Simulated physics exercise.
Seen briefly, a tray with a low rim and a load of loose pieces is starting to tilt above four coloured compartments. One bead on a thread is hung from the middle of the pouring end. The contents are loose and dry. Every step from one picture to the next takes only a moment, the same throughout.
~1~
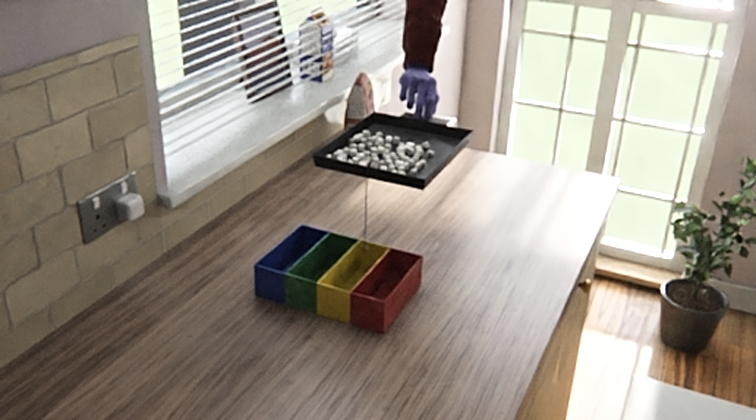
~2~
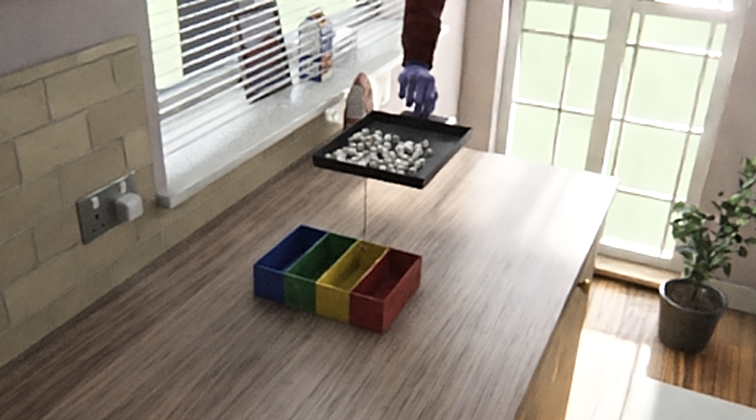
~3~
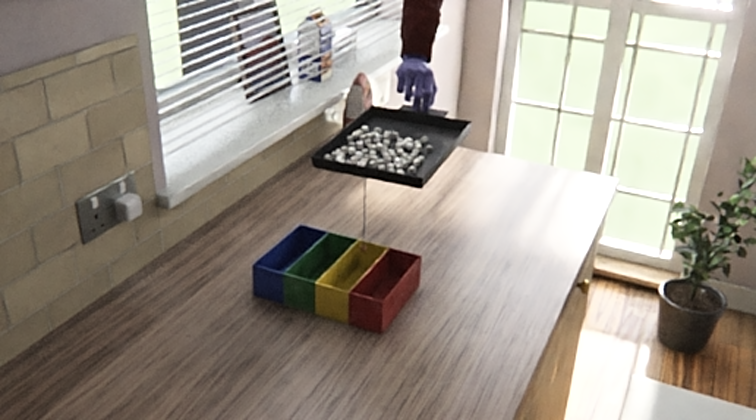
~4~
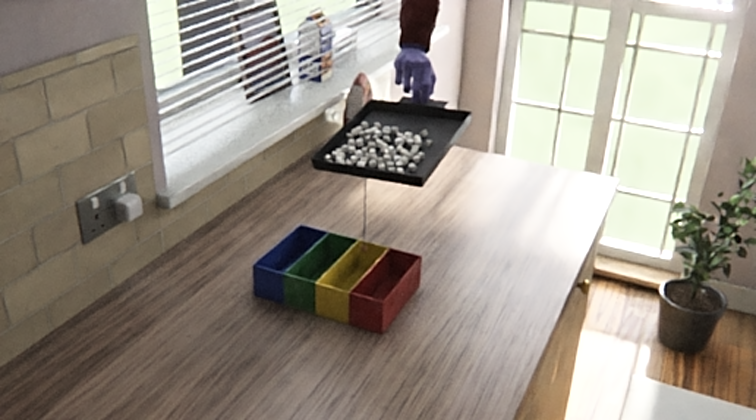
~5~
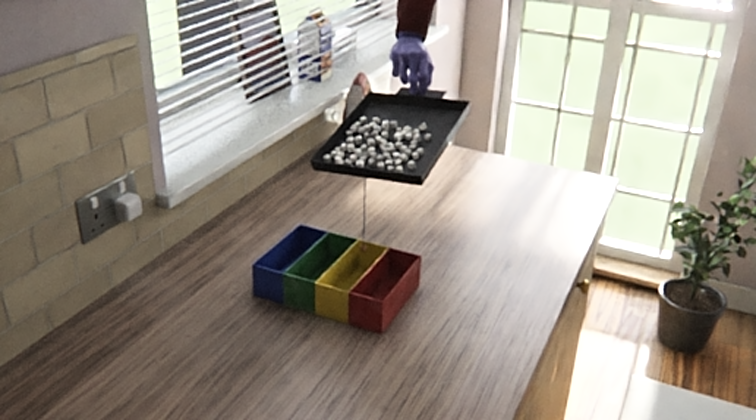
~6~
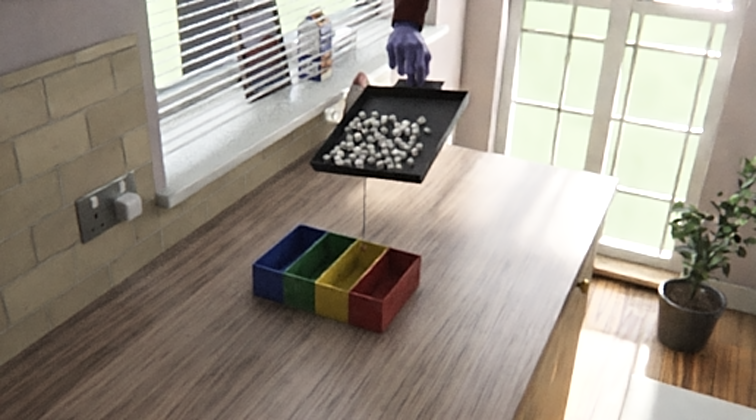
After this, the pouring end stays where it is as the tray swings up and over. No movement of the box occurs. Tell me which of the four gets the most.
The green cell gets the most.
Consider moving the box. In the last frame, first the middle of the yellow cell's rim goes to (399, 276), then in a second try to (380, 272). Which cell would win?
The first placing favours the cell in blue, while the second favours that blue cell.
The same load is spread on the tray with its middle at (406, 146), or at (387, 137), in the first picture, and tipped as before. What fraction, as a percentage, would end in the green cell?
From the first start you get 50 in a hundred, from the second 50 in a hundred.
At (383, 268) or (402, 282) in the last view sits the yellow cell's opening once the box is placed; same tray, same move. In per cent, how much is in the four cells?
About 70 in a hundred, then about 40 in a hundred.
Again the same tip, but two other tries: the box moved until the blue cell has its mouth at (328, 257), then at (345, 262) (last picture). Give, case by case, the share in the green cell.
Around 10 % followed by around 0 %.
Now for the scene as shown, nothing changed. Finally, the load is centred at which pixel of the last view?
Close to (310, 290).
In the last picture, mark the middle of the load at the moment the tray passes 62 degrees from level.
(349, 153).
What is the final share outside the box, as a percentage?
Near 0 in a hundred.
Just after the last frame, tray tipped steeply; every one on the tray.
A moment on, tray tipped past a quarter turn; almost all on the tray; just a few in the green cell; just a few falling or outside the box.
Further on, tray tipped past a quarter turn; roughly half in the green cell; roughly a quarter in the blue cell; roughly a quarter in the yellow cell; just a few falling or outside the box.
When it is over, tray tipped past a quarter turn; roughly half in the green cell; roughly a quarter in the blue cell; roughly a quarter in the yellow cell; not one in the red cell; just a few outside the box.
